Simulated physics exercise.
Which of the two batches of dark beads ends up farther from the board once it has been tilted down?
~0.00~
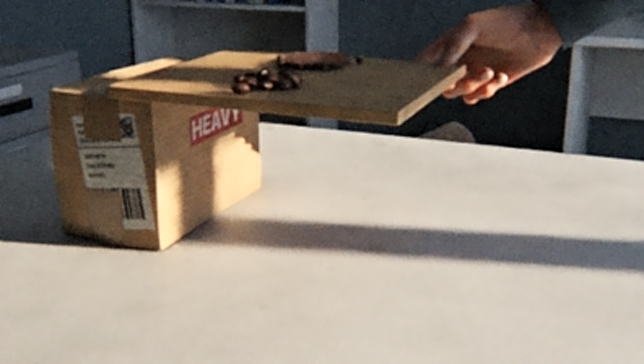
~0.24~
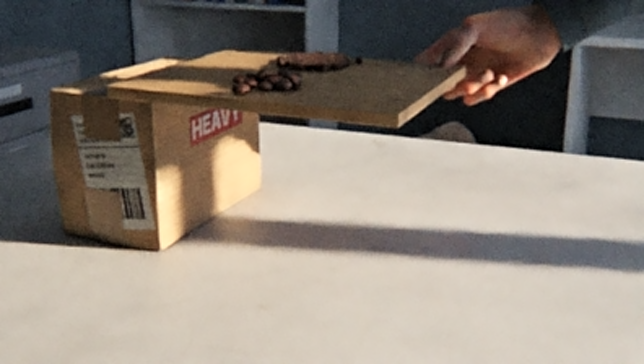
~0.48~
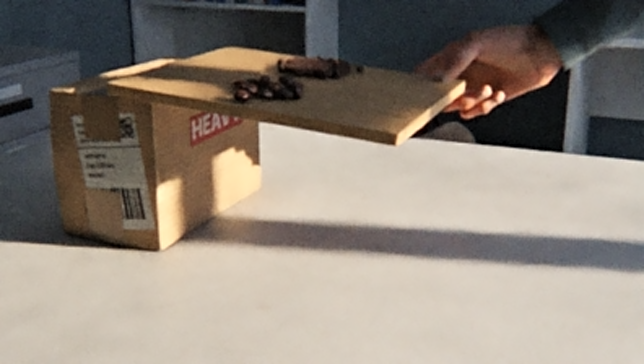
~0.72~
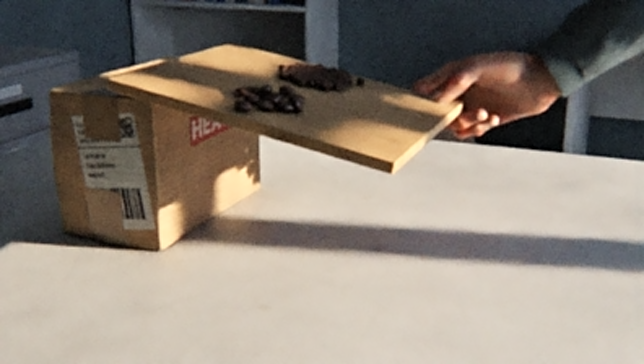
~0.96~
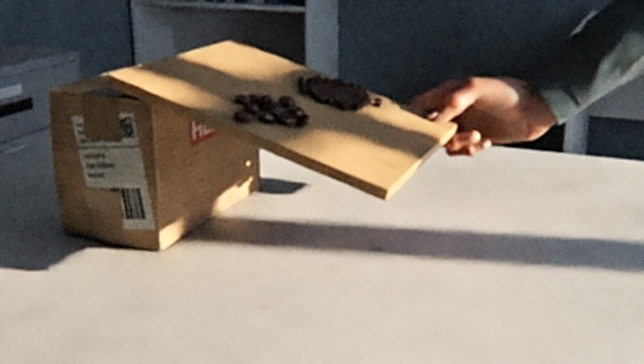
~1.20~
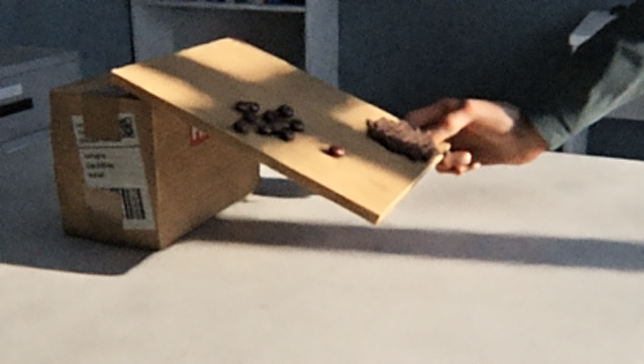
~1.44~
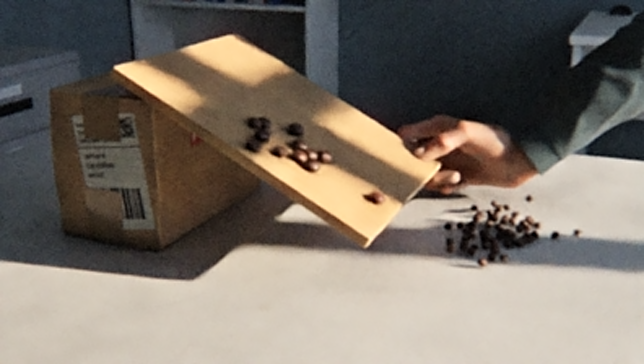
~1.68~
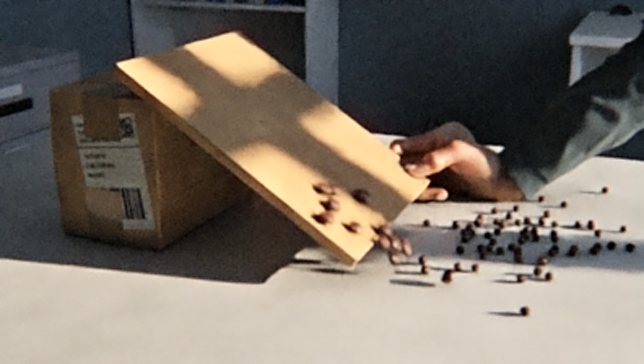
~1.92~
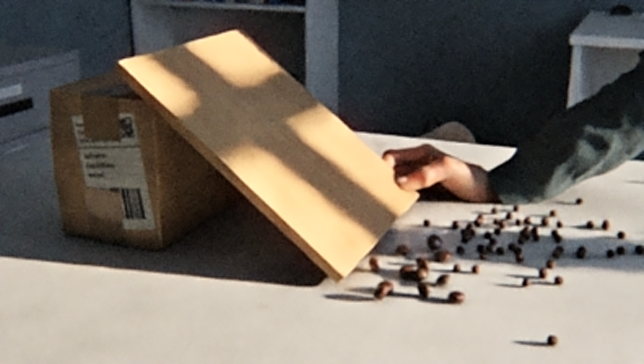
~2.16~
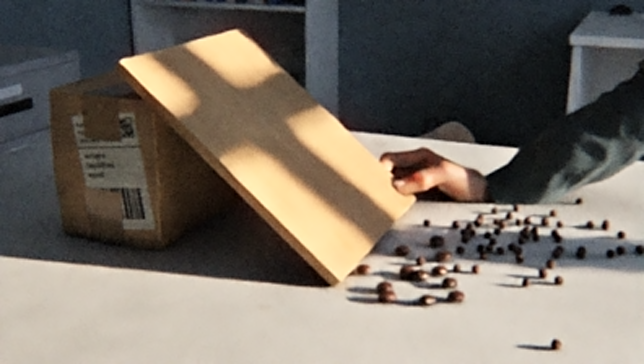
The batch at the back of the board, farther from the viewer, ends up farther out. It slides off first and scatters across the table to the right, while most of the front batch stays close to the board's lower edge.
